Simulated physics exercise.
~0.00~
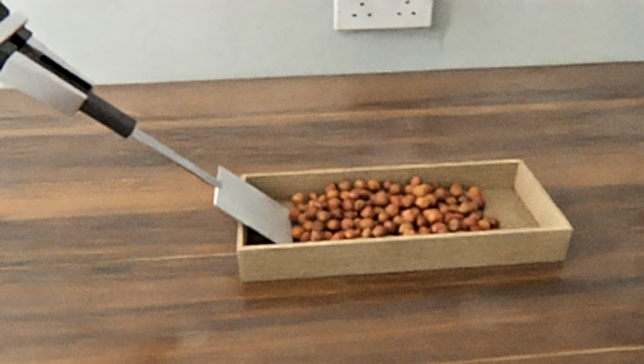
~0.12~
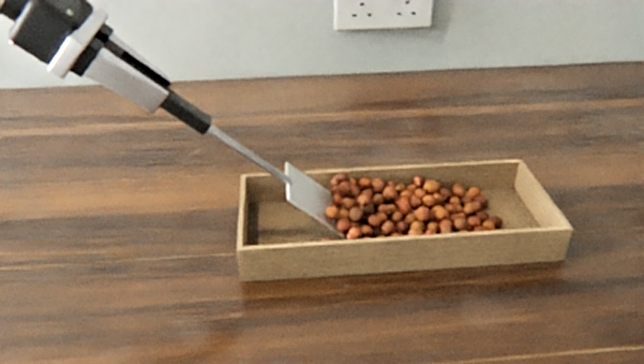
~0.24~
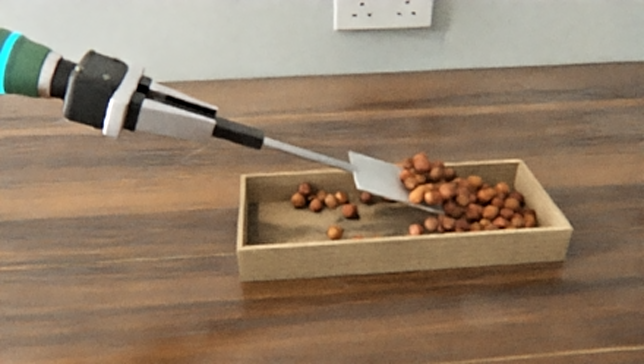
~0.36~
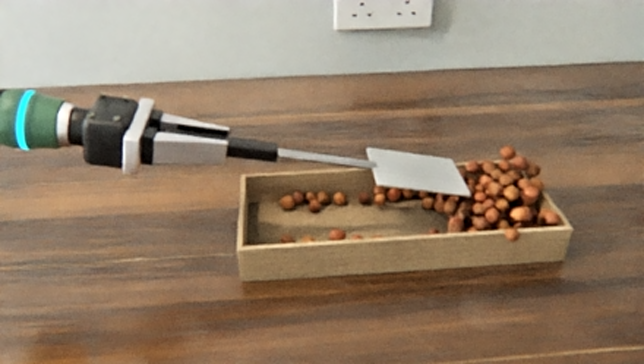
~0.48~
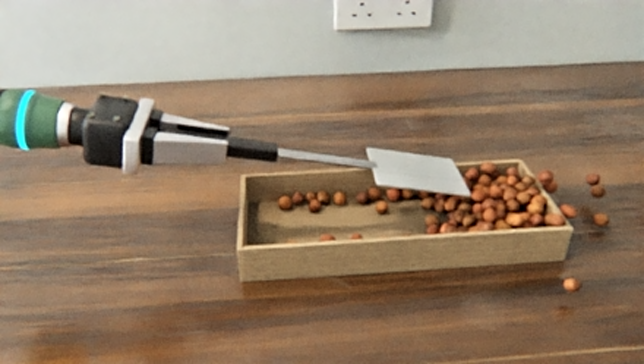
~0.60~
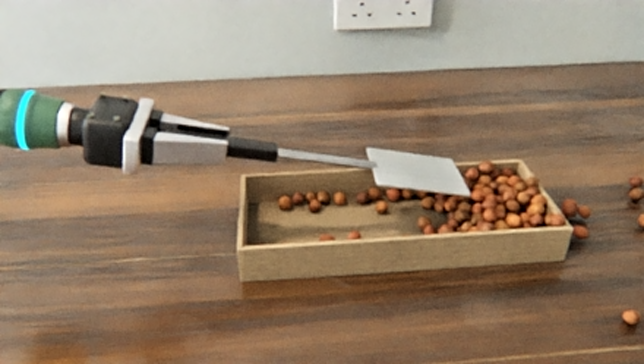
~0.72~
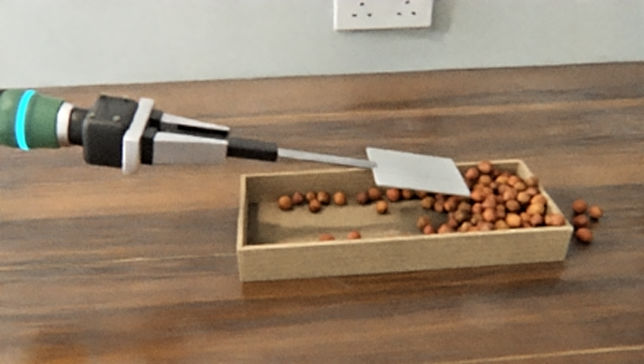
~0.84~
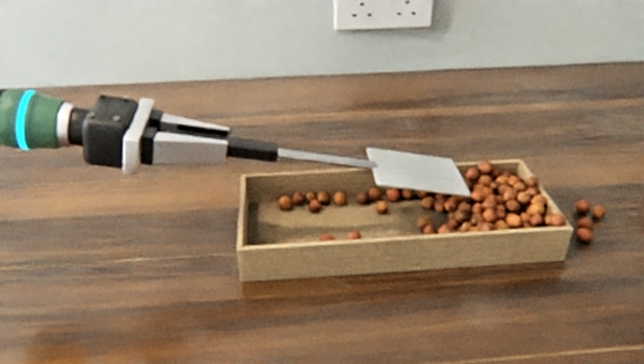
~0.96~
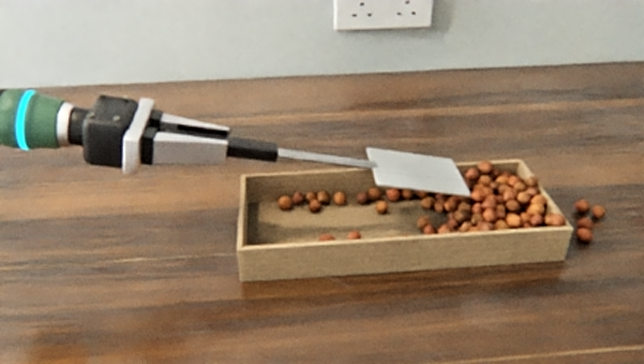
On a wooden table, a robot's spatula pushes hazelnuts right, spilling a few outside the tray.
